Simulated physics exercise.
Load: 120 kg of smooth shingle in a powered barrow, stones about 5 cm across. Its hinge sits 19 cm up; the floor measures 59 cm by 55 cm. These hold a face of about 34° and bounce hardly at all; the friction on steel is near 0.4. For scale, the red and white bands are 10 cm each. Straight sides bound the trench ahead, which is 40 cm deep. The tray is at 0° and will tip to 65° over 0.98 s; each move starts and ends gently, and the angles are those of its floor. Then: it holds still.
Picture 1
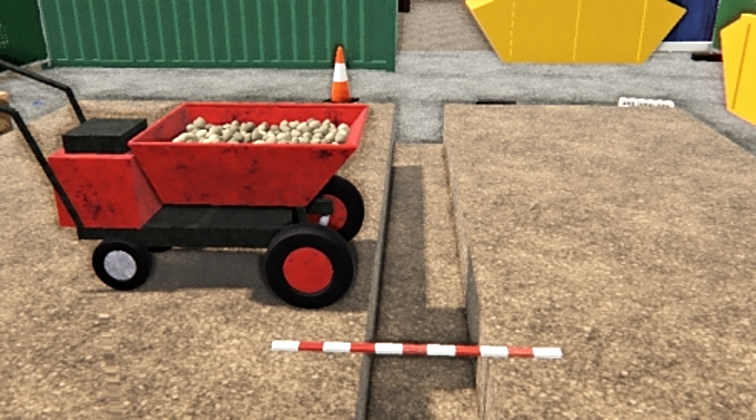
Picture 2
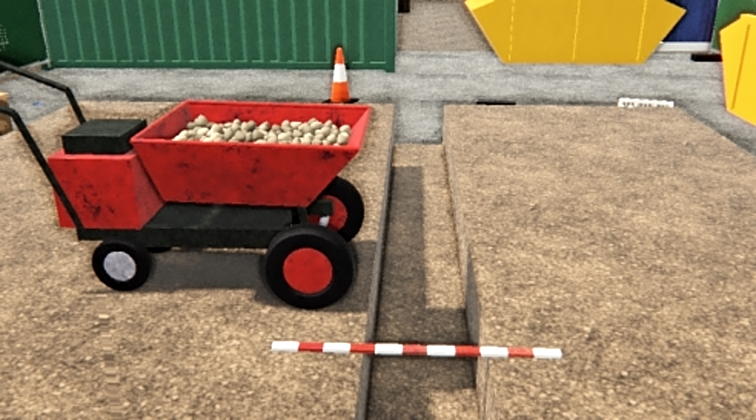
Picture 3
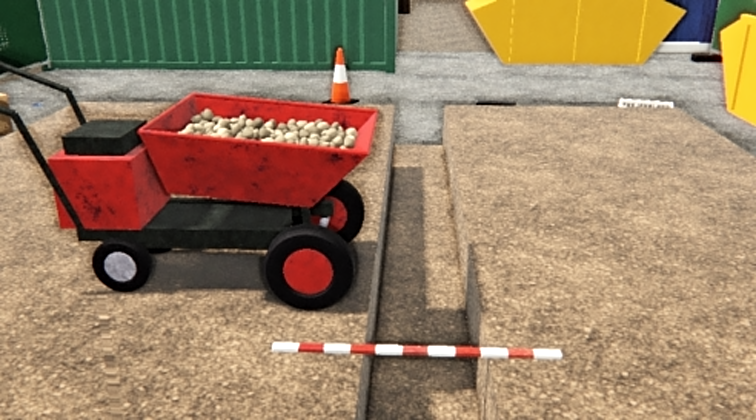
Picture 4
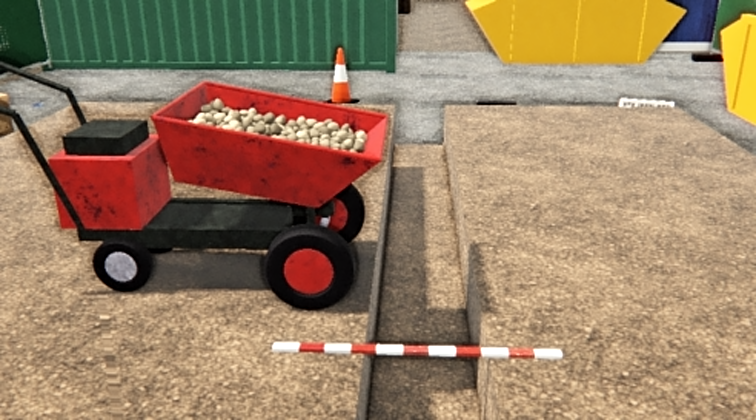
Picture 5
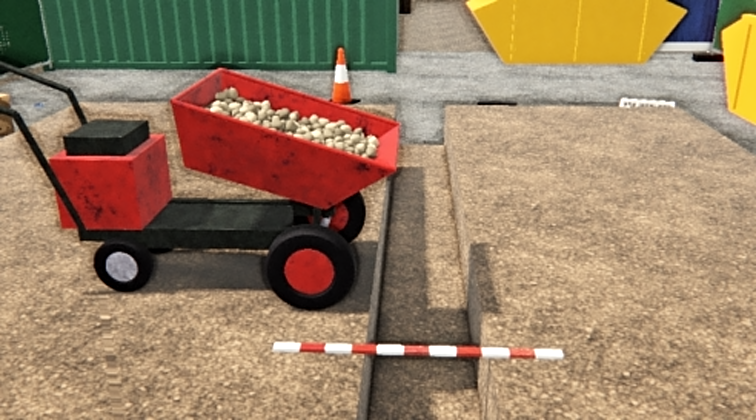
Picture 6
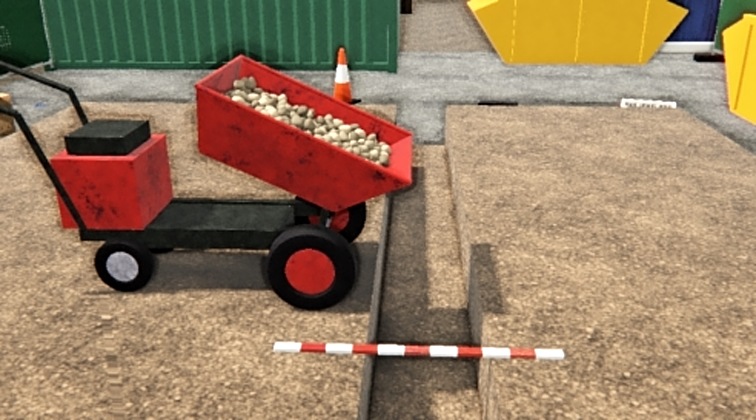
A red wheeled dumper standing beside a straight-sided trench, its tray of pale stones steadily tilting forward to the right.
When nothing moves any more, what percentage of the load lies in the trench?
41 %.
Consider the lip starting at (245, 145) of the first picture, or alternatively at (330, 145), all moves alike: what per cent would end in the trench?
Estimates: 100 % then 65 %.
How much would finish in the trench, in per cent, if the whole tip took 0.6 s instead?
That would give about 30 percent.
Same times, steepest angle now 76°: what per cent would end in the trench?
The trench would hold about 45% of it.
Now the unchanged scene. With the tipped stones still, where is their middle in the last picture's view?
Middle at around (499, 276), I'd say.
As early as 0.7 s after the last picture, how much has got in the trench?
At that moment: Approx. 10 %.
Then, 0.3 s after the last picture the floor is at 55°, 100 % in the tray; the foremost stones are at (434, 217).
Then, 0.7 s after the last picture the floor is at 65°, 68 % in the tray, 10 % in the trench, 22 % past the trench; the foremost stones are at (531, 281).
Then, 1.0 s after the last picture the floor is at 65°, 25 % in the tray, 18 % in the trench, 57 % past the trench; the foremost stones are at (671, 284).
Then, 3.0 s after the last picture the floor is at 65°, 0 % in the tray, 41 % in the trench, 59 % past the trench; the foremost stones are past the picture's edge.
